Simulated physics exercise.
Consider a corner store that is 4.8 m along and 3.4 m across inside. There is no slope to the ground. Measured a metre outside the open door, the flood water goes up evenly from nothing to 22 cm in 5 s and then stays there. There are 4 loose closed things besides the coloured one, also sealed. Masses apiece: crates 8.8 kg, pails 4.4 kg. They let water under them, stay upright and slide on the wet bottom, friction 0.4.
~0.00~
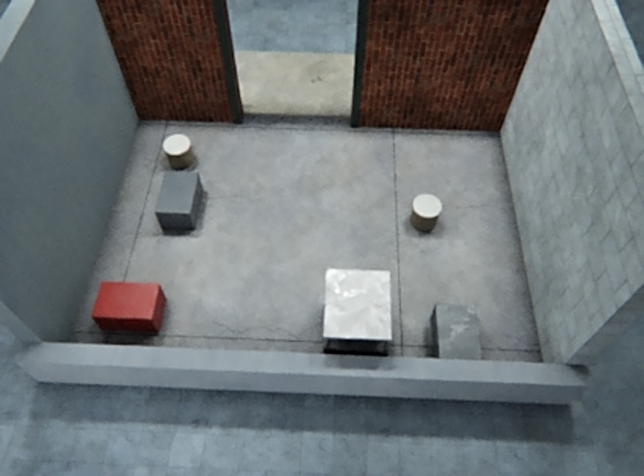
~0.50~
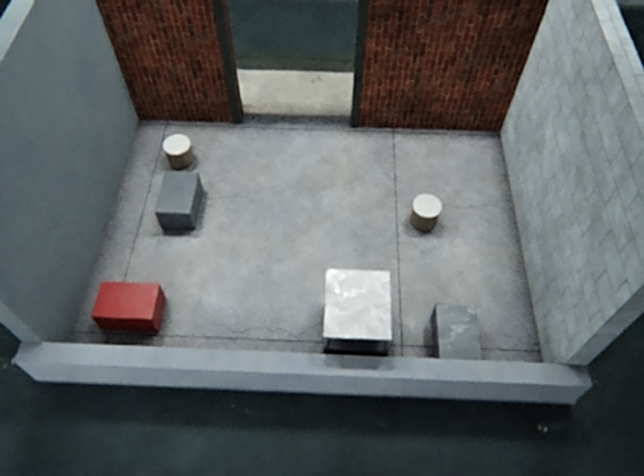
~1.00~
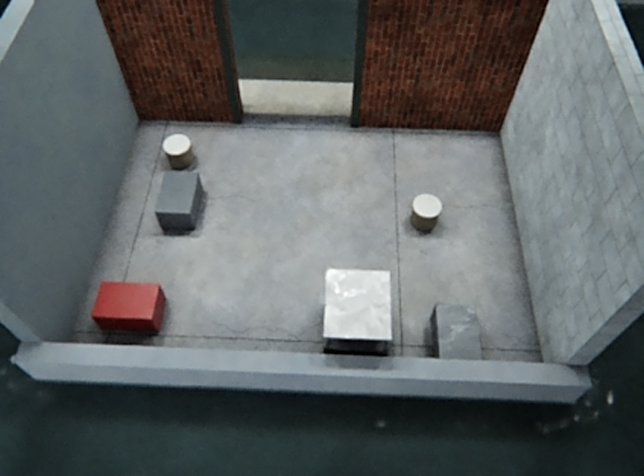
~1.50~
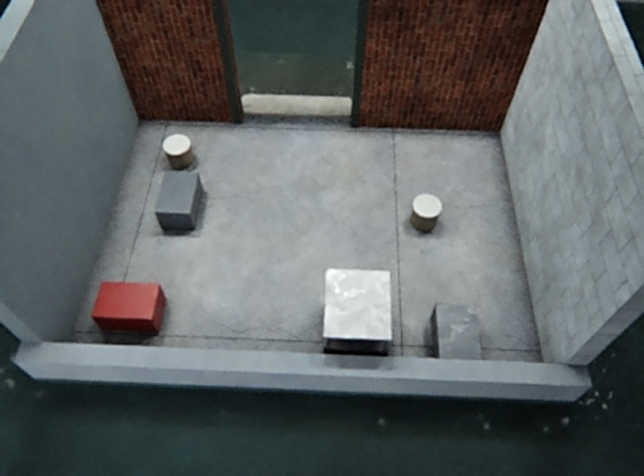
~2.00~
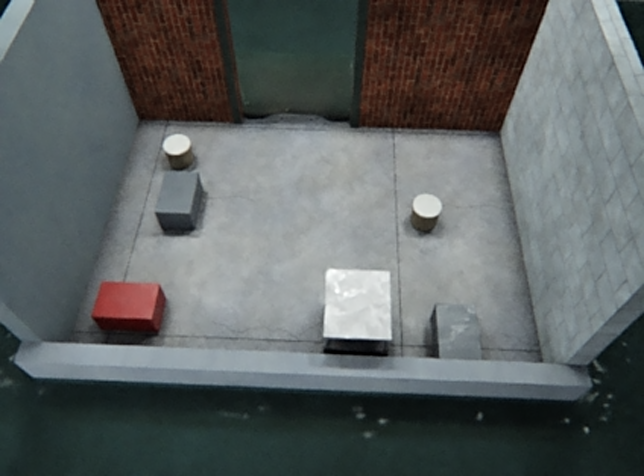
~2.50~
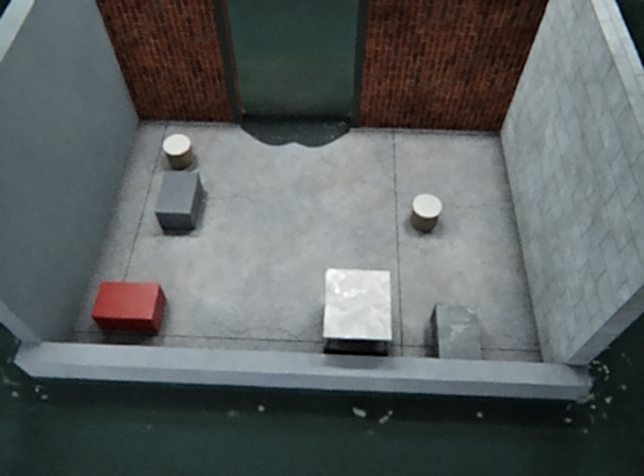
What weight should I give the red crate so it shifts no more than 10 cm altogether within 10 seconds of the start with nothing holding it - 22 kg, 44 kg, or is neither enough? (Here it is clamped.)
You need 44 kg.
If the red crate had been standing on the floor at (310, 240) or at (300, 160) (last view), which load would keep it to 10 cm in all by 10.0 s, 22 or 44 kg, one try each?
Try by try, must use the heavier; no option works.
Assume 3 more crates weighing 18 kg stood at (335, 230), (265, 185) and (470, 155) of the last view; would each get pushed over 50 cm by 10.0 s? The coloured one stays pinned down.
First: Beyond the limit; second: Beyond the limit; third: Inside the limit.
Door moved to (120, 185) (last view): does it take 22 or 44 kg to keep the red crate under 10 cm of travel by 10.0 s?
There even the lighter works.
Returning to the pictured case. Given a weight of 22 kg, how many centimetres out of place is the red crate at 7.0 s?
Around 0 centimetres out of place.
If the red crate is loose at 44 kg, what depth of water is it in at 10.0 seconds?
14 cm, roughly.
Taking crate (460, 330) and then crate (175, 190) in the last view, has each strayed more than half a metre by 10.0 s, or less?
In turn: Beyond, beyond.
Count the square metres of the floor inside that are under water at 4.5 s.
Wet area: Approx. 6.0 m2.
After 3.5 s the red crate would be 0 cm from its start with 22 kg and 0 cm from its start with 44 kg; 0 cm of water round it then.
After 4.5 s the red crate would be 0 cm from its start with 22 kg and 0 cm from its start with 44 kg; 0 cm of water round it then.
After 7.0 s the red crate would be 2 cm from its start with 22 kg and 0 cm from its start with 44 kg; 7 cm of water round it then.
After 10.0 s the red crate would be 28 cm from its start with 22 kg and 0 cm from its start with 44 kg; 14 cm of water round it then.
